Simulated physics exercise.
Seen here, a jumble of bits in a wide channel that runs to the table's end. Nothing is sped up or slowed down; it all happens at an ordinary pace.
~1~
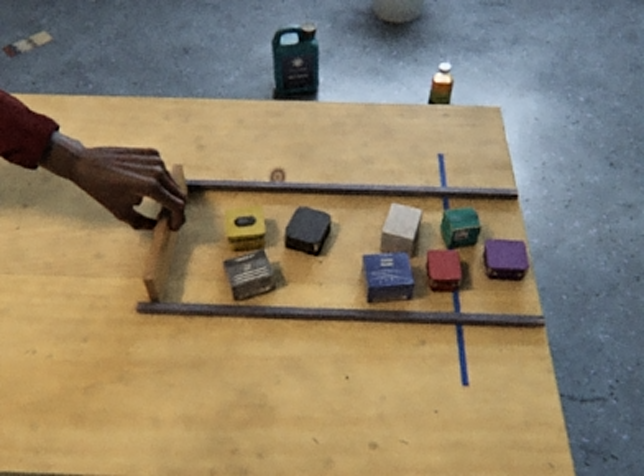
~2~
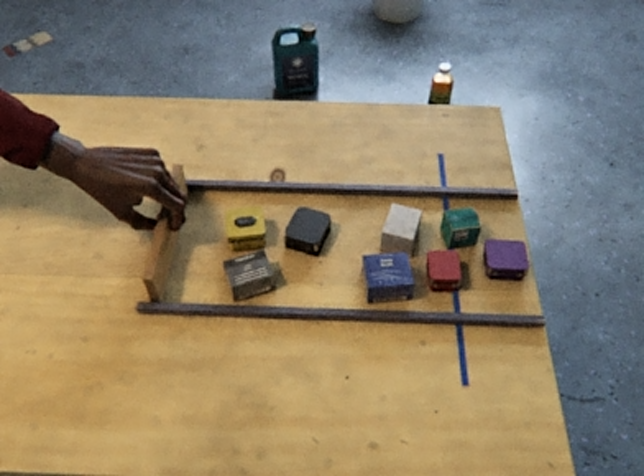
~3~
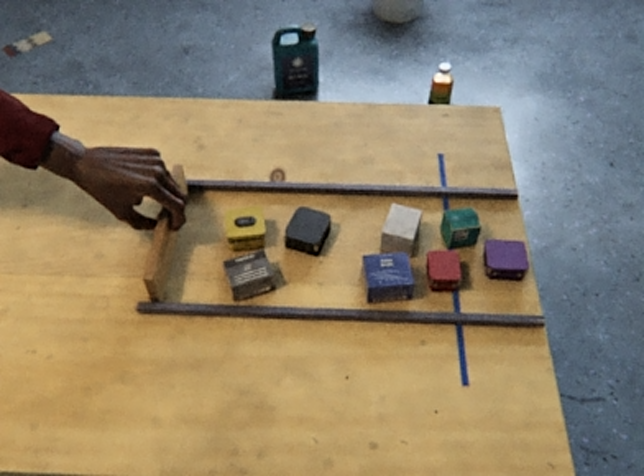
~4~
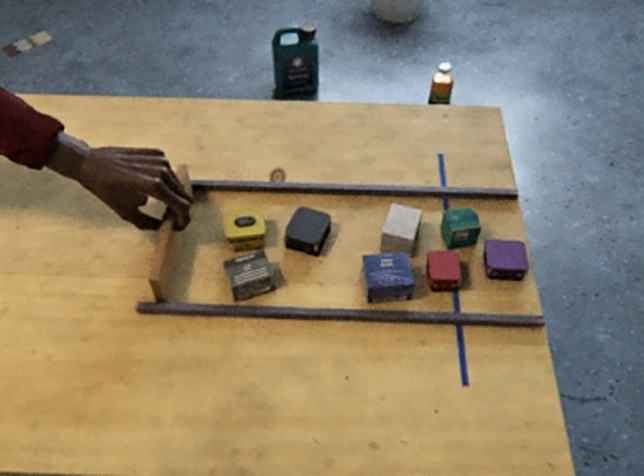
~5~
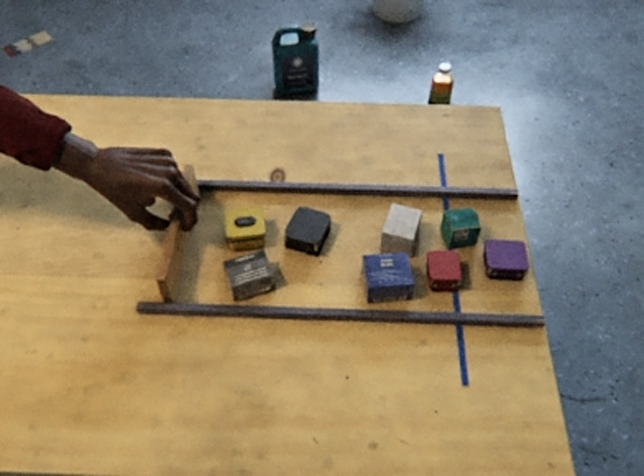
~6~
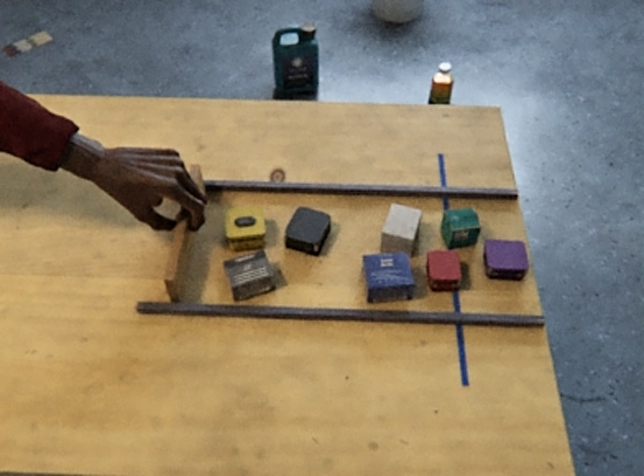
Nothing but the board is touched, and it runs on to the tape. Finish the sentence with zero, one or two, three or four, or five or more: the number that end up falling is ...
The number that end up falling is three or four.
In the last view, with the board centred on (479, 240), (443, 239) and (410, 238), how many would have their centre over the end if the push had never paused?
Counts per position: 6 / 4 / 2.
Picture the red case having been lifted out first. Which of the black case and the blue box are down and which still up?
The black case stays up top while the blue box stays up top.
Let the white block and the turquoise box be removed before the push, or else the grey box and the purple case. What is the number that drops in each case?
The counts: 2 and 2.
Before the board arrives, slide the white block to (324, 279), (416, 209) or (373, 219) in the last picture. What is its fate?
The white block survives; remains up; drops off.
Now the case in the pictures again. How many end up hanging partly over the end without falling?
It totals 1.
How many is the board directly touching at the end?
At rest, 2 are in contact.
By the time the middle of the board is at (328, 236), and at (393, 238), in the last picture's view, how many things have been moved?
I get 5 at the one place and 8 at the other.
A little later, none off yet; purple case at rest near (505, 260); turquoise box at rest near (461, 228); red case at rest near (443, 271).
When it is over, the number that fall off is three or four; down, white block, red case, turquoise box and purple case.
